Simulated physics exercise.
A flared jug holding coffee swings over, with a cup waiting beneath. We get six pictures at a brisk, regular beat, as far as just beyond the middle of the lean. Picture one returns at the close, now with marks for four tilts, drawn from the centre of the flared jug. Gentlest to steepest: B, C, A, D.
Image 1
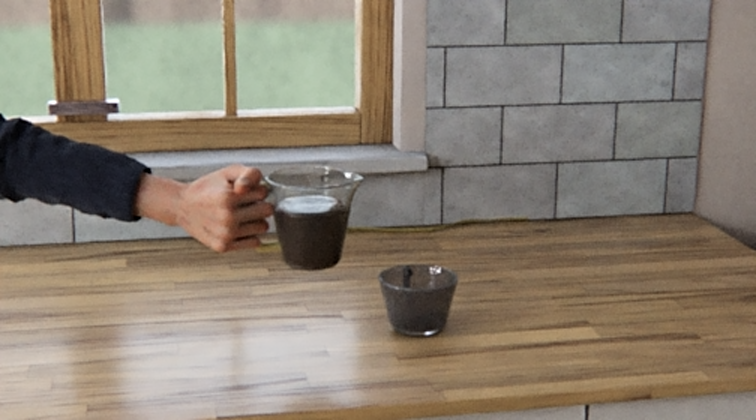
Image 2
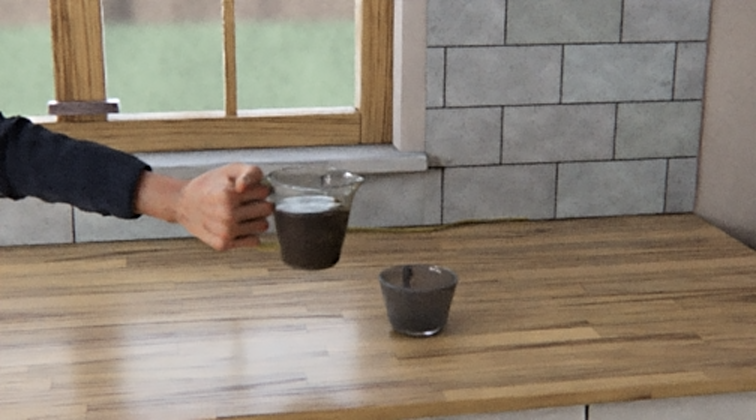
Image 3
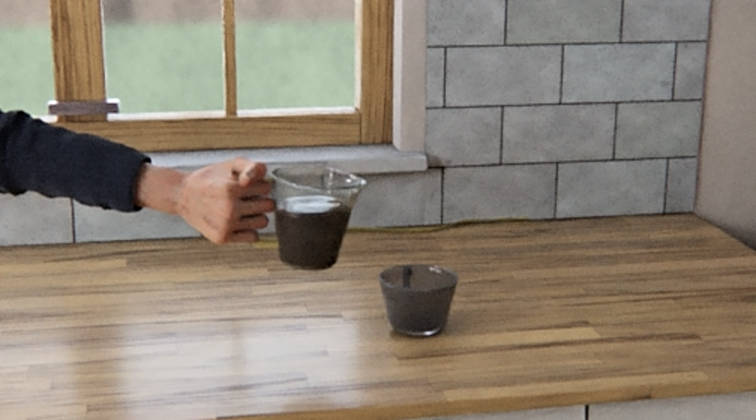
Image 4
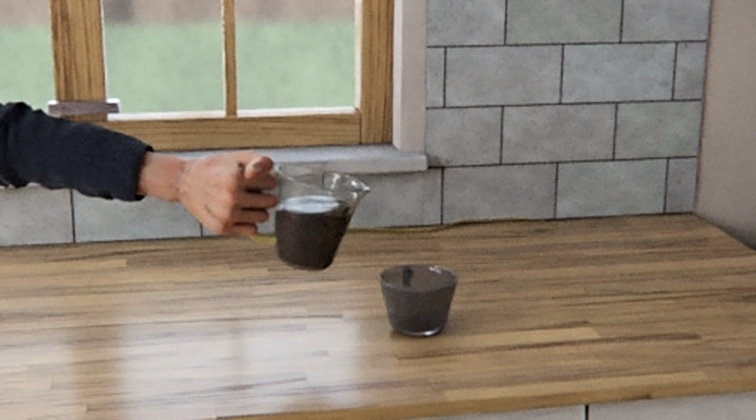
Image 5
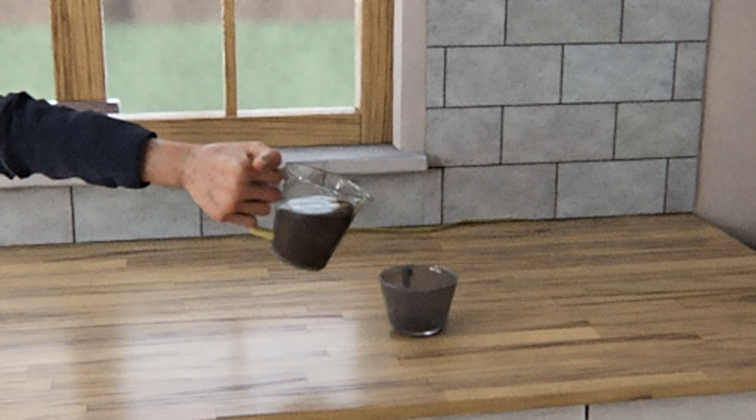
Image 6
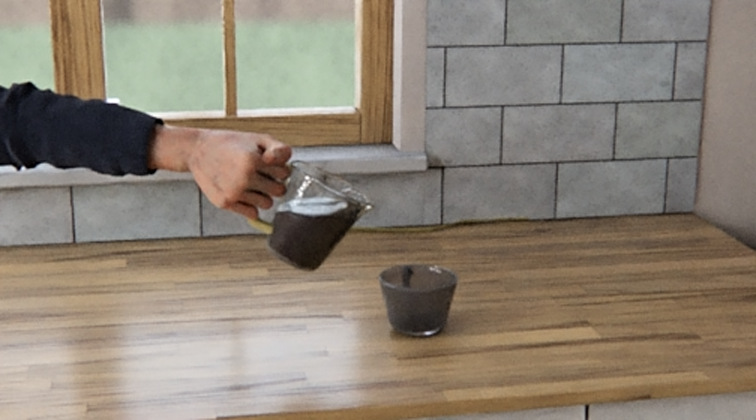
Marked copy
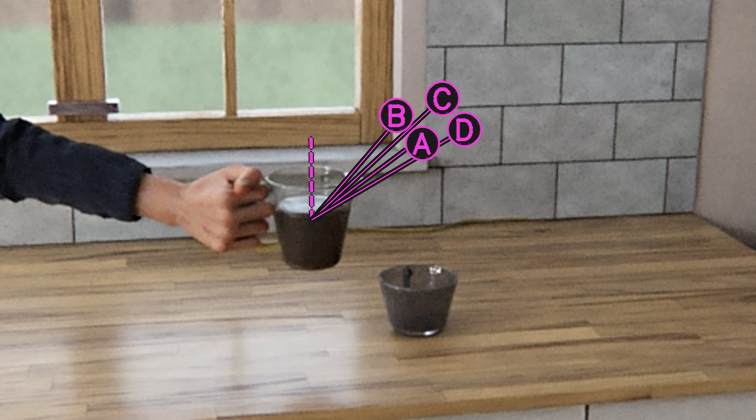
On a wooden kitchen counter by a window, a hand in a dark sleeve held a glass jug of coffee above a small cup, then gradually tilted it to the right, with nothing leaving it.
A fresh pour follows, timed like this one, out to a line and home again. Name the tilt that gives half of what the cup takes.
It is D.
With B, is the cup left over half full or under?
Under.
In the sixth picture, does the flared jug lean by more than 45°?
No.
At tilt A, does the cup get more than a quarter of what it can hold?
Yes, it does.
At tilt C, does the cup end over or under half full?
Under half.
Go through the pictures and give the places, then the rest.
The first picture shows upright, lip at (362, 178); rim of the cup round (418, 276); nothing has left yet.
The second picture shows upright, lip at (363, 179); nothing has left yet.
The third picture shows tipped about 6°, lip at (365, 183); nothing has left yet.
The fourth picture shows tipped about 12°, lip at (369, 189); nothing has left yet.
The fifth picture shows tipped about 20°, lip at (372, 197); nothing has left yet.
The sixth picture shows tipped about 28°, lip at (374, 205); nothing has left yet.
On the marked copy, A at (405, 149); B at (388, 131); C at (429, 109); D at (449, 138).
Choosing A, the cup ends with about 35 % of what it can hold.
Choosing B, the cup ends with about 9 % of what it can hold.
Choosing C, the cup ends with about 20 % of what it can hold.
Choosing D, the cup ends with about 51 % of what it can hold.
